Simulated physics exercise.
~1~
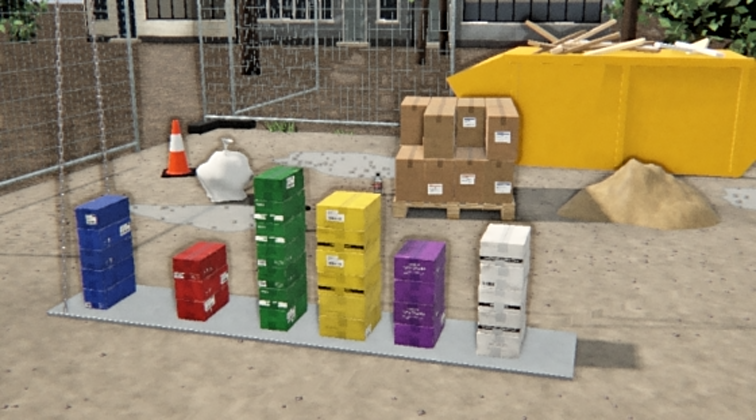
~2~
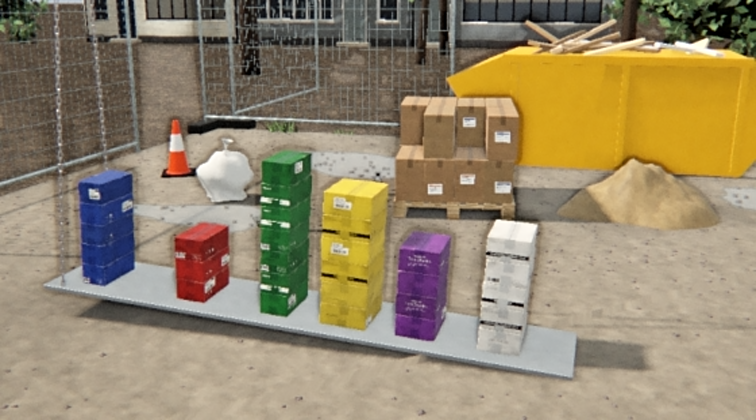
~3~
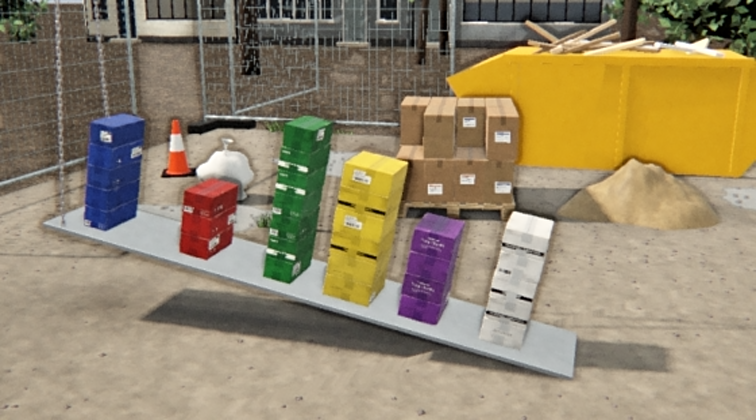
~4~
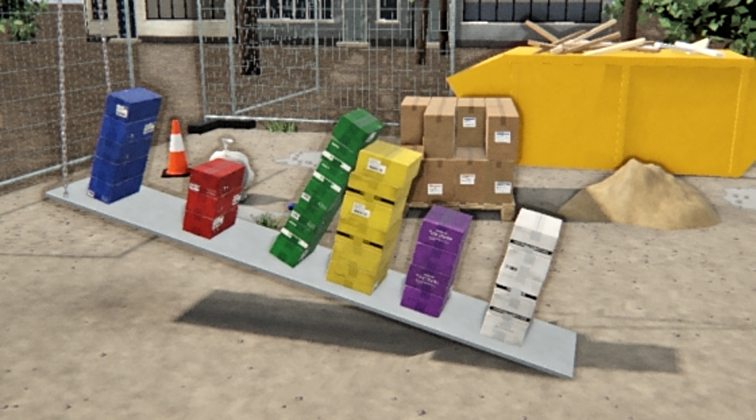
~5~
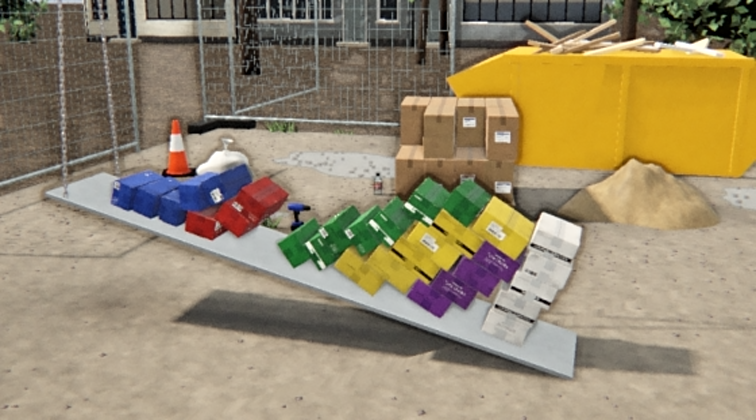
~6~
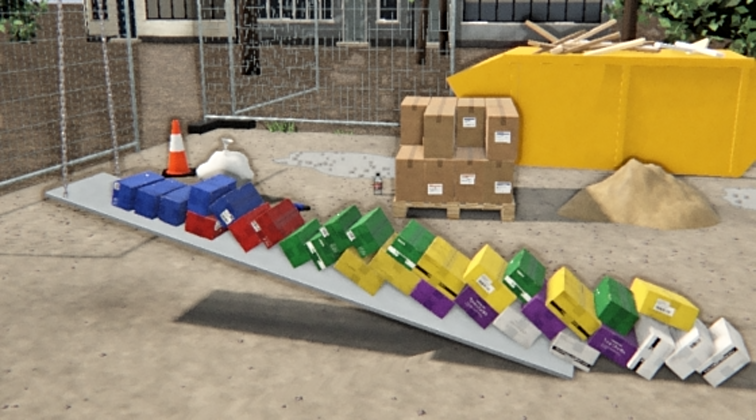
At the start, six stacks of boxes, blue, red, green, yellow, purple and white, stand upright on a flat grey deck in a fenced yard. The deck's left end rises, and the stacks begin to lean toward the right. The tall green stack tips furthest and leans over beside the yellow one, while the blue stack also starts to lean. Then the blue, red, green, yellow and purple stacks topple rightward along the slope. The white stack goes too, and the boxes end strewn down the tilted deck, with several past its lower right end on the ground.
